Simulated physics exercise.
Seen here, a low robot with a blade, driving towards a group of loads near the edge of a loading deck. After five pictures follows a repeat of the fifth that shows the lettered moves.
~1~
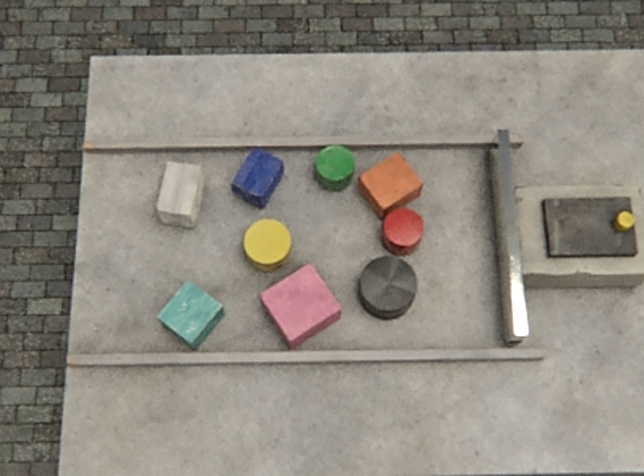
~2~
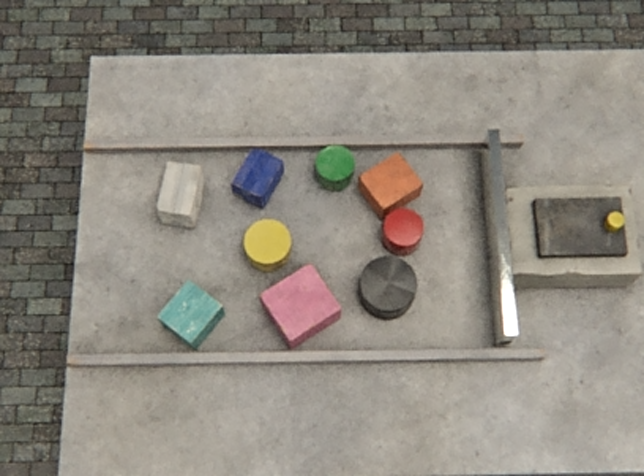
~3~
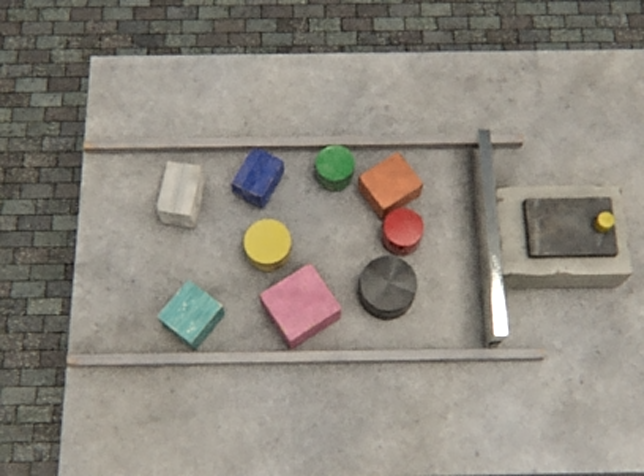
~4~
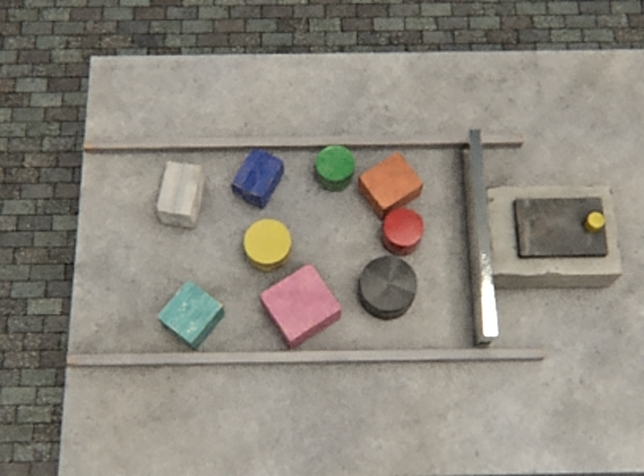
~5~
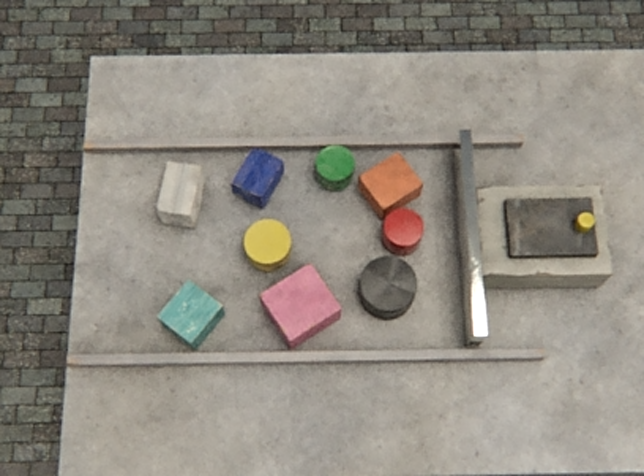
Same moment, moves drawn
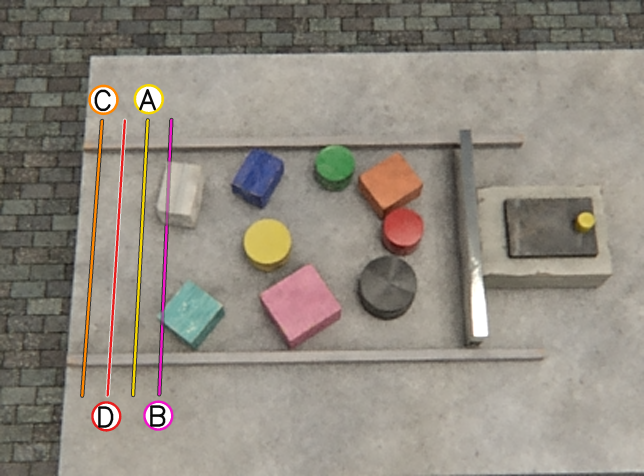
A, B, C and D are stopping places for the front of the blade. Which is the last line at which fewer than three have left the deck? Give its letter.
Up to line B.
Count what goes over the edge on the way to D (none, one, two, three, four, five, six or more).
In all, five.
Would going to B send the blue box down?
By then, no.
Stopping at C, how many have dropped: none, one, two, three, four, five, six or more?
Six or more.
On the marked copy, A at (141, 250); B at (166, 250); C at (93, 251); D at (117, 251).
With B. Early on, robot (433, 229); green pail (309, 161); pink crate (273, 311).
Further on, robot (323, 230); turquoise crate (108, 323); white box (155, 201).
At the end, robot (235, 232); turquoise crate over the edge; white box (84, 206); one fallen.
As for the rest, A drops three; C drops nine; D drops five.
